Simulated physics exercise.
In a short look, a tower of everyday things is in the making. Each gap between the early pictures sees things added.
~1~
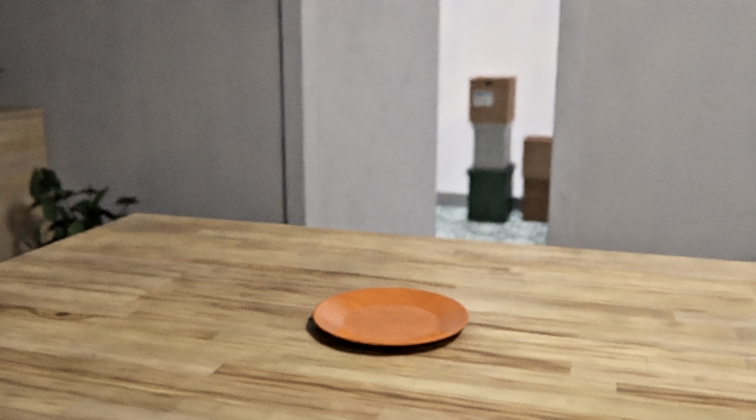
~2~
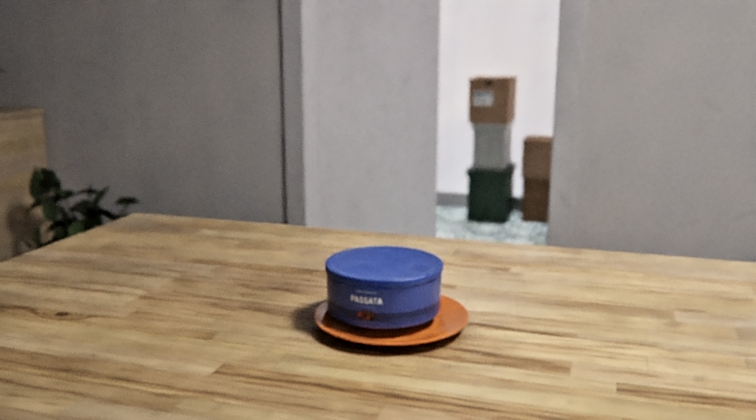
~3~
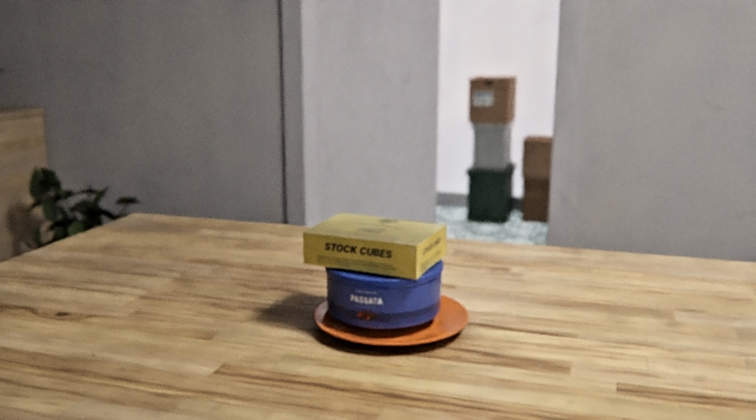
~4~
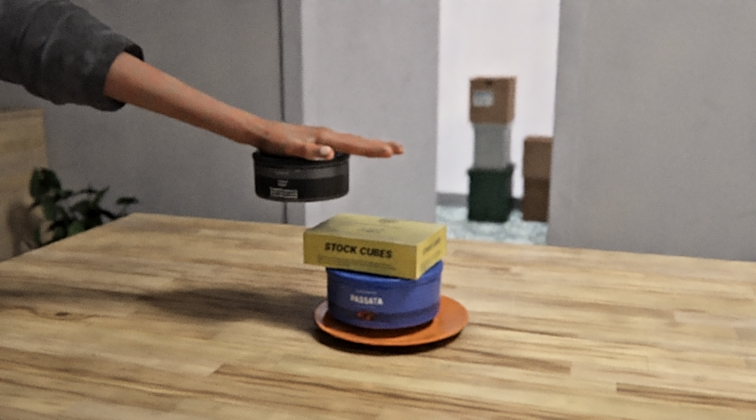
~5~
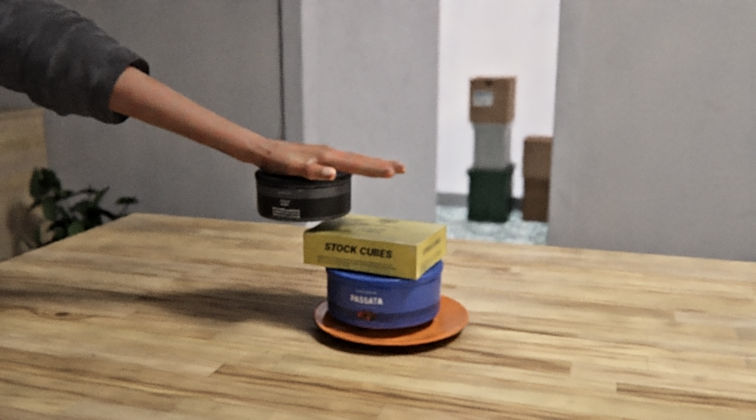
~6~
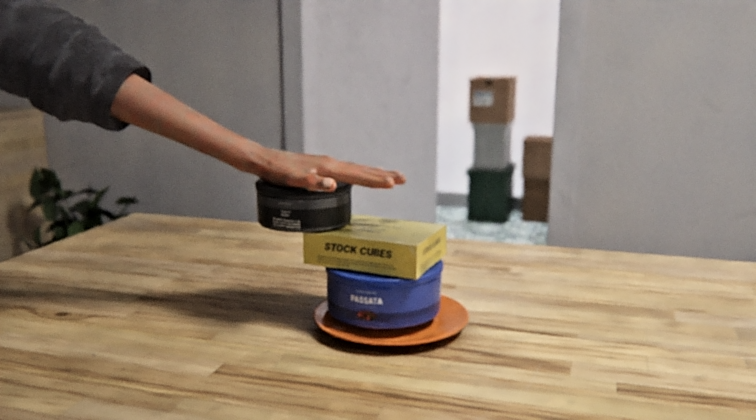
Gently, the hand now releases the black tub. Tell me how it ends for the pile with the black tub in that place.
It ends with the pile in a collapse.
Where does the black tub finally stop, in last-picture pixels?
Close to pixel (271, 262).
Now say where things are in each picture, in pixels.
The last thing is not in view yet, in the first frame.
The last thing is not in view yet; blue tub (384, 285), in the second frame.
The last thing is not in view yet, in the third frame.
Coming down; black tub (302, 173); yellow packet (376, 244), in the fourth frame.
Coming down; black tub (304, 192); blue tub (384, 285), in the fifth frame.
In place under the hand; black tub (305, 201), in the sixth frame.
Then, 0.30 s after the last picture, black tub now fallen.
Then, 0.40 s after the last picture, things are still on the move.
Then, 0.70 s after the last picture, as before.
Then, 1.70 s after the last picture, nothing new.
At rest, fallen, black tub; the other 3 in place. Seen from the same camera at the end, black tub near (271, 261). The pile gives way.
